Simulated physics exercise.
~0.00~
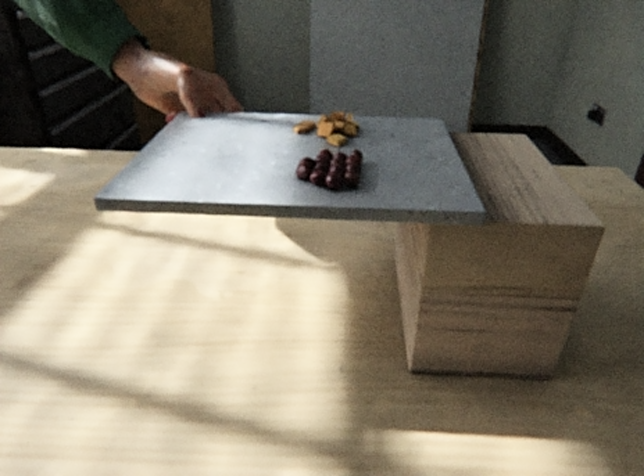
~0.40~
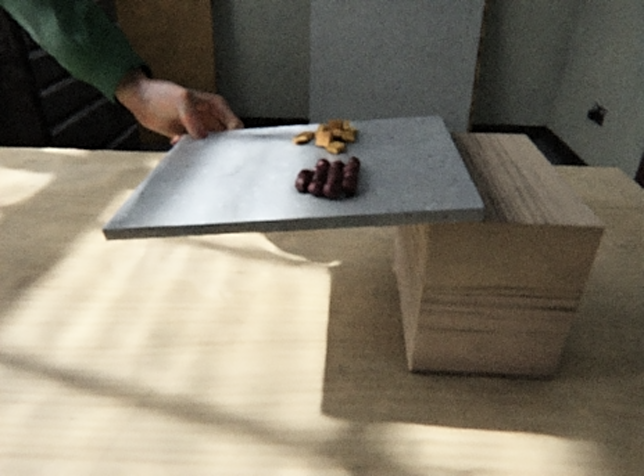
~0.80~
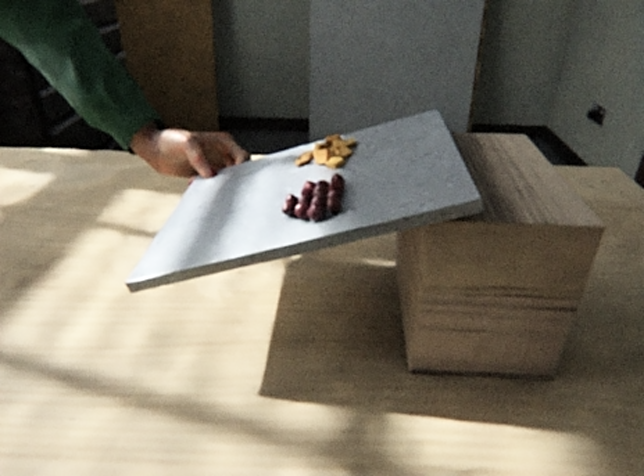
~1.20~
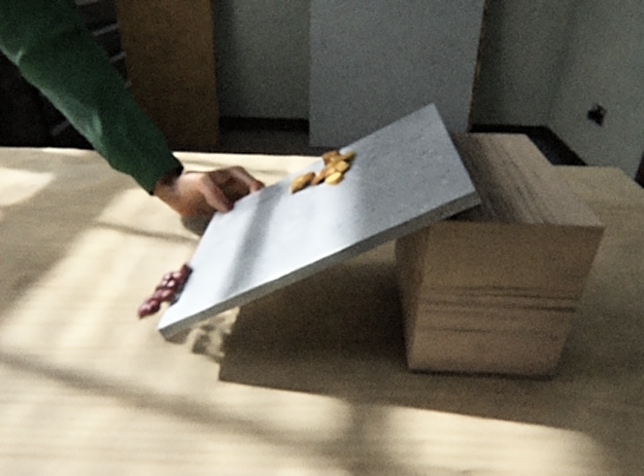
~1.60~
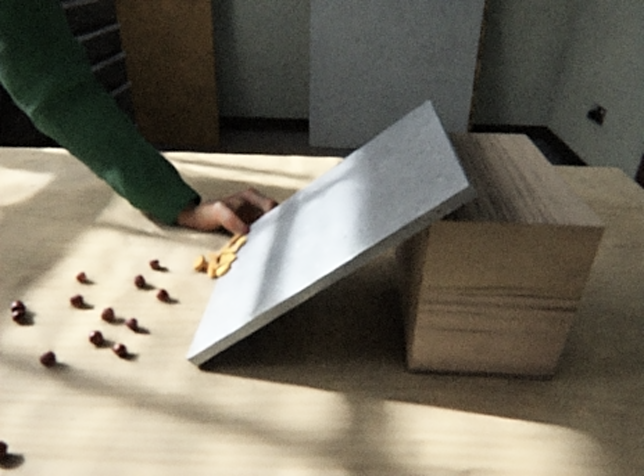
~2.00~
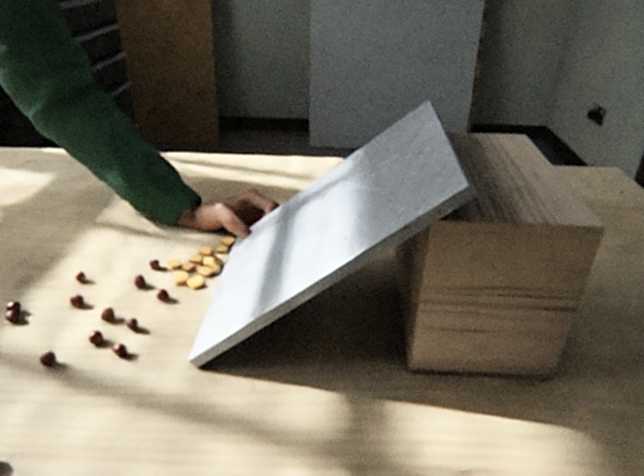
A hand lowers a grey board, and dark red balls roll farther off than yellow pieces slide.
